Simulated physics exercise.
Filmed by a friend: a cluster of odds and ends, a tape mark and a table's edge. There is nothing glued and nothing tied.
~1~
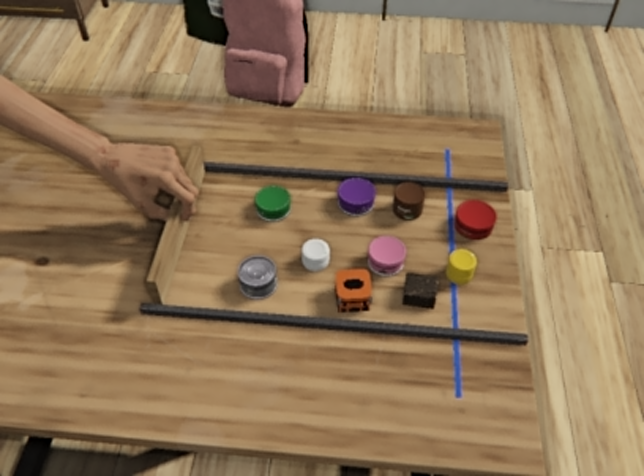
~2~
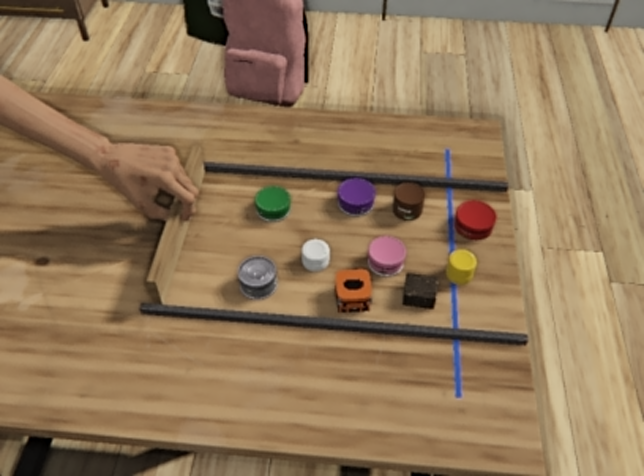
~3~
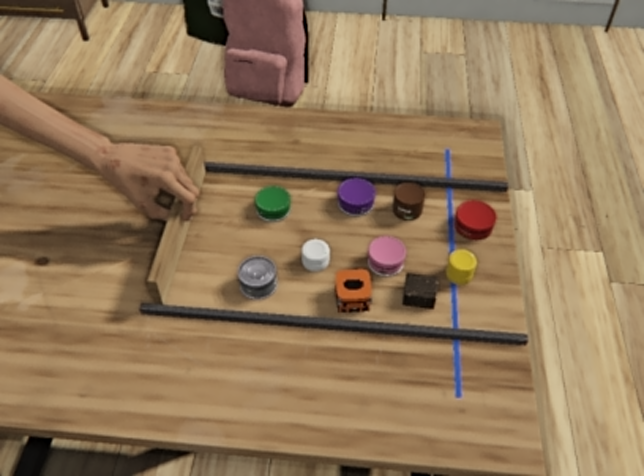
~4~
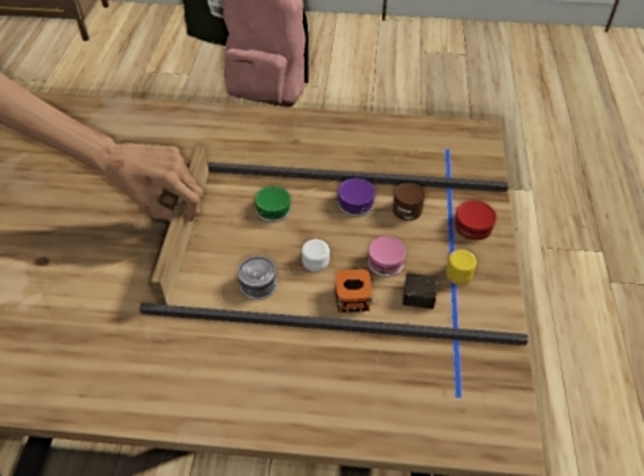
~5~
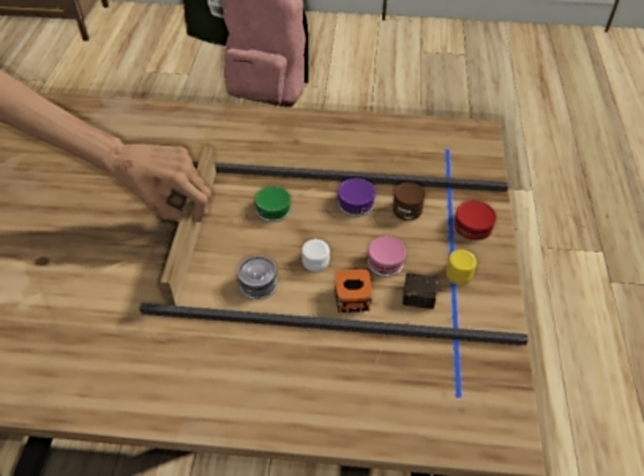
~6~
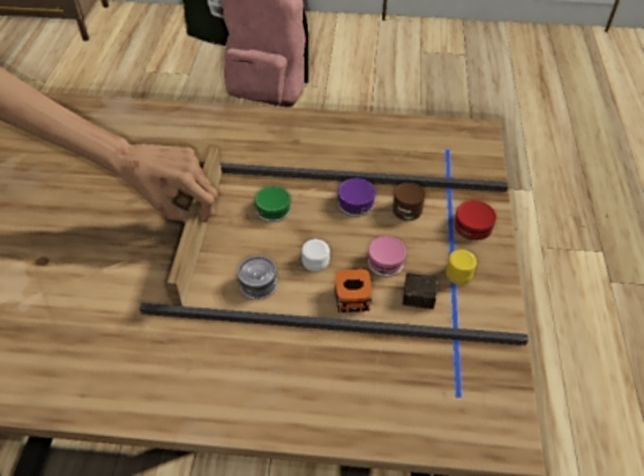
In the video, a hand holds a wooden board upright at the left of a cluster of small tubs, tins and blocks on a wooden table, then slides it slightly to the right while the objects stay still.
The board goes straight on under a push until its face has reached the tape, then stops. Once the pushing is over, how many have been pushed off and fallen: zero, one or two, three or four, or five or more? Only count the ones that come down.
Basically the losses over the end count one or two in this one.
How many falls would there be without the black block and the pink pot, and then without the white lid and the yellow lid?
Fallen: 1 in the first try, 1 in the other.
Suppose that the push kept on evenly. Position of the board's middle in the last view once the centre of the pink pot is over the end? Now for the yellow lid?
Around (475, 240), then around (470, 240).
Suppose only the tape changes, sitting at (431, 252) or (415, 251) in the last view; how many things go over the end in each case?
Counts per try: 0; 0.
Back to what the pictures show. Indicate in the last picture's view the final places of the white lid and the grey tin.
Final spots - white lid (467, 257), grey tin (474, 282).
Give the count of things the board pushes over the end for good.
The total comes to 1.
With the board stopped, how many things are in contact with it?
It adds up to 5.
Soon after, none off yet; red tub at rest near (475, 220); yellow lid at rest near (461, 268); black block at rest near (420, 291).
In the end, the number that fall off is one or two; gone, red tub.
